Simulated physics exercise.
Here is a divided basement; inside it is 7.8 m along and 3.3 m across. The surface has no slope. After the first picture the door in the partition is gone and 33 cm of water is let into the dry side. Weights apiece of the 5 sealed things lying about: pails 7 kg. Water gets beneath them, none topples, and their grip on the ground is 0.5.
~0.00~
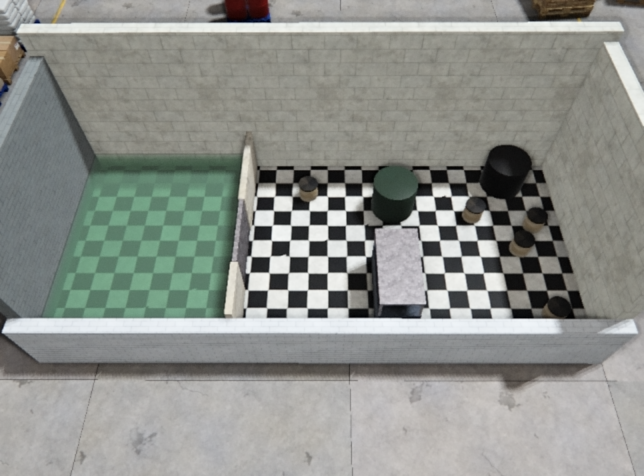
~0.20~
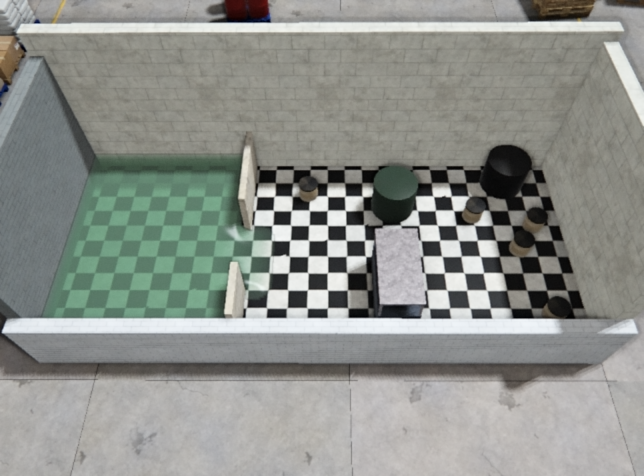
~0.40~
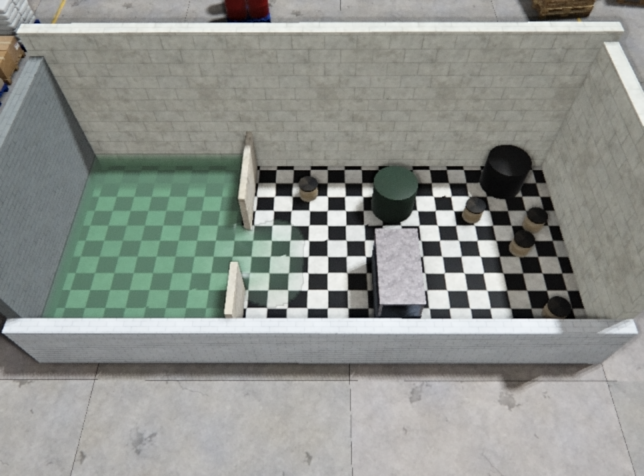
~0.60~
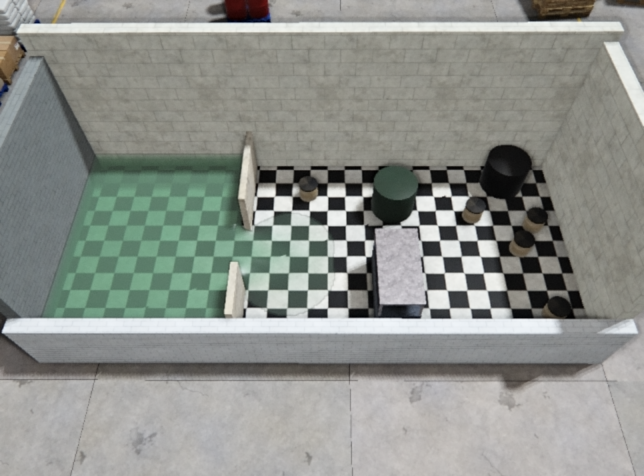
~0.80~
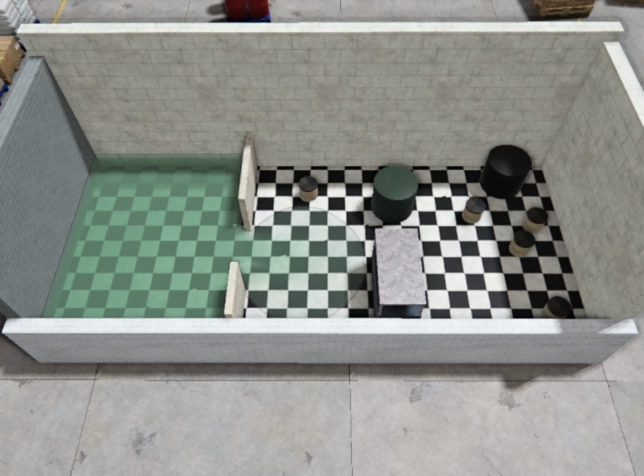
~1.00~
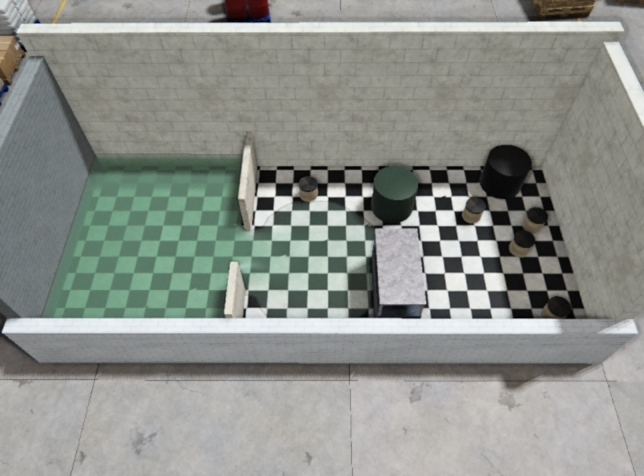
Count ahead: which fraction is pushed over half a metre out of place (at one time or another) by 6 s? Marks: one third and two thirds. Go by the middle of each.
That comes to less than a third.
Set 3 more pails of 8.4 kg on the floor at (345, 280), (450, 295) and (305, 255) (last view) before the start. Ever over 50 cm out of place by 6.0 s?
In turn: Over, short of it, more.
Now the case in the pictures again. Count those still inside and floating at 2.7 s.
At that moment 0.
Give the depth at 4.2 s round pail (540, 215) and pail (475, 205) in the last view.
Roughly 4 and 5 cm.
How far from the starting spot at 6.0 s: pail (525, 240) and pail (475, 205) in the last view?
In turn: 60 cm, 20 cm.
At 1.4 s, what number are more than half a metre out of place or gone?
0 of them.
After 1.4 s 0 of 5 are over 50 cm from their spots; 0 afloat.
After 2.7 s 0 of 5 are over 50 cm from their spots; 0 afloat.
After 4.2 s 0 of 5 are over 50 cm from their spots; 0 afloat.
After 6.0 s 1 of 5 are over 50 cm from their spots, and 1 have been at some point; 2 afloat.
